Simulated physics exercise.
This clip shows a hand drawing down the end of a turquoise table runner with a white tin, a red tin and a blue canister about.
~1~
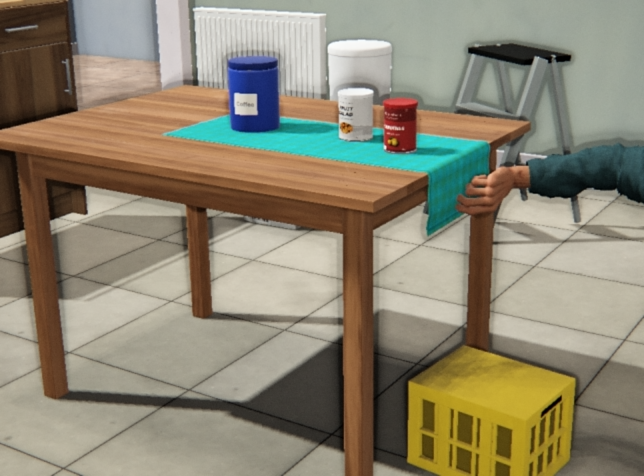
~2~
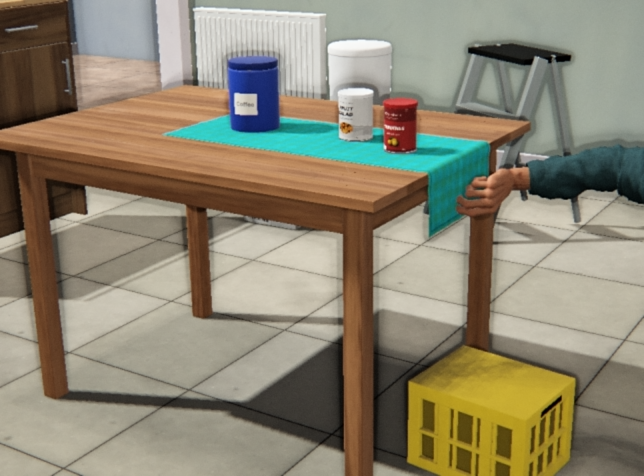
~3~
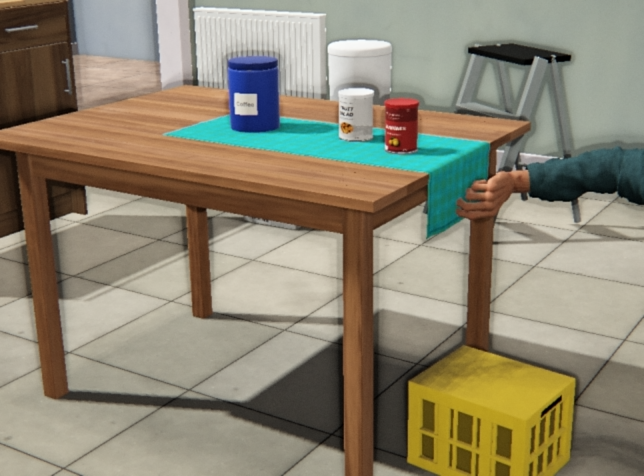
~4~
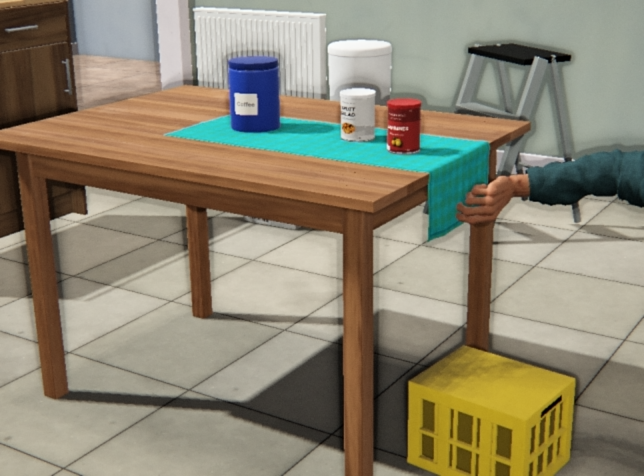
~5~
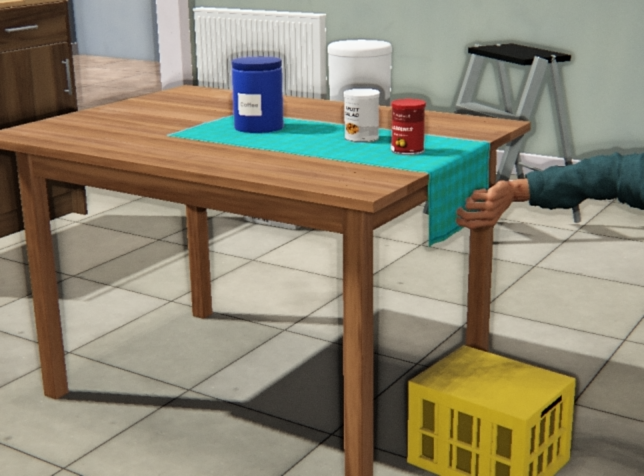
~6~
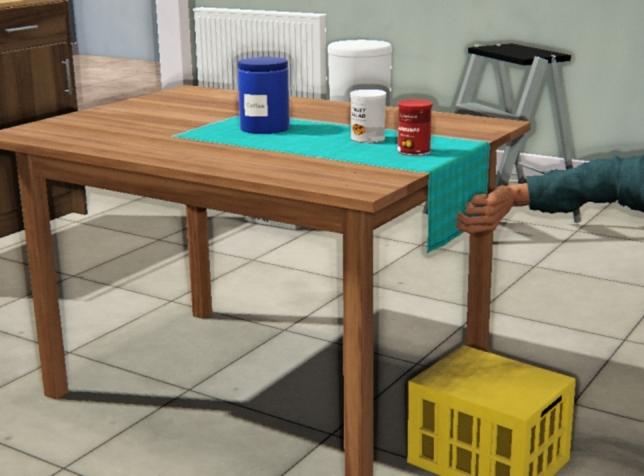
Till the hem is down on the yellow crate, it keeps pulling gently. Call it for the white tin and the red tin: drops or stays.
Calls: White tin: Drops; red tin: Drops.
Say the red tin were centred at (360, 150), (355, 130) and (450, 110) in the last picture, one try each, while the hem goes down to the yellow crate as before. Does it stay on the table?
At the first place it does not leave, at the second it ends up off, and at the third it does not leave.
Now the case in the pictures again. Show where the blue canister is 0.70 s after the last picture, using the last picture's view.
At that moment it is around (308, 100) in the last view.
Then, 0.70 s on from there, hem going down; white tin carried along near (418, 123); red tin over the edge.
Then, 1.56 s on from there, hem going down; white tin over the edge; red tin down below near (551, 353).
In the end, hem on the crate; white tin down below near (512, 336); red tin down below near (551, 353). The white tin goes over the edge and the red tin is carried off the end.
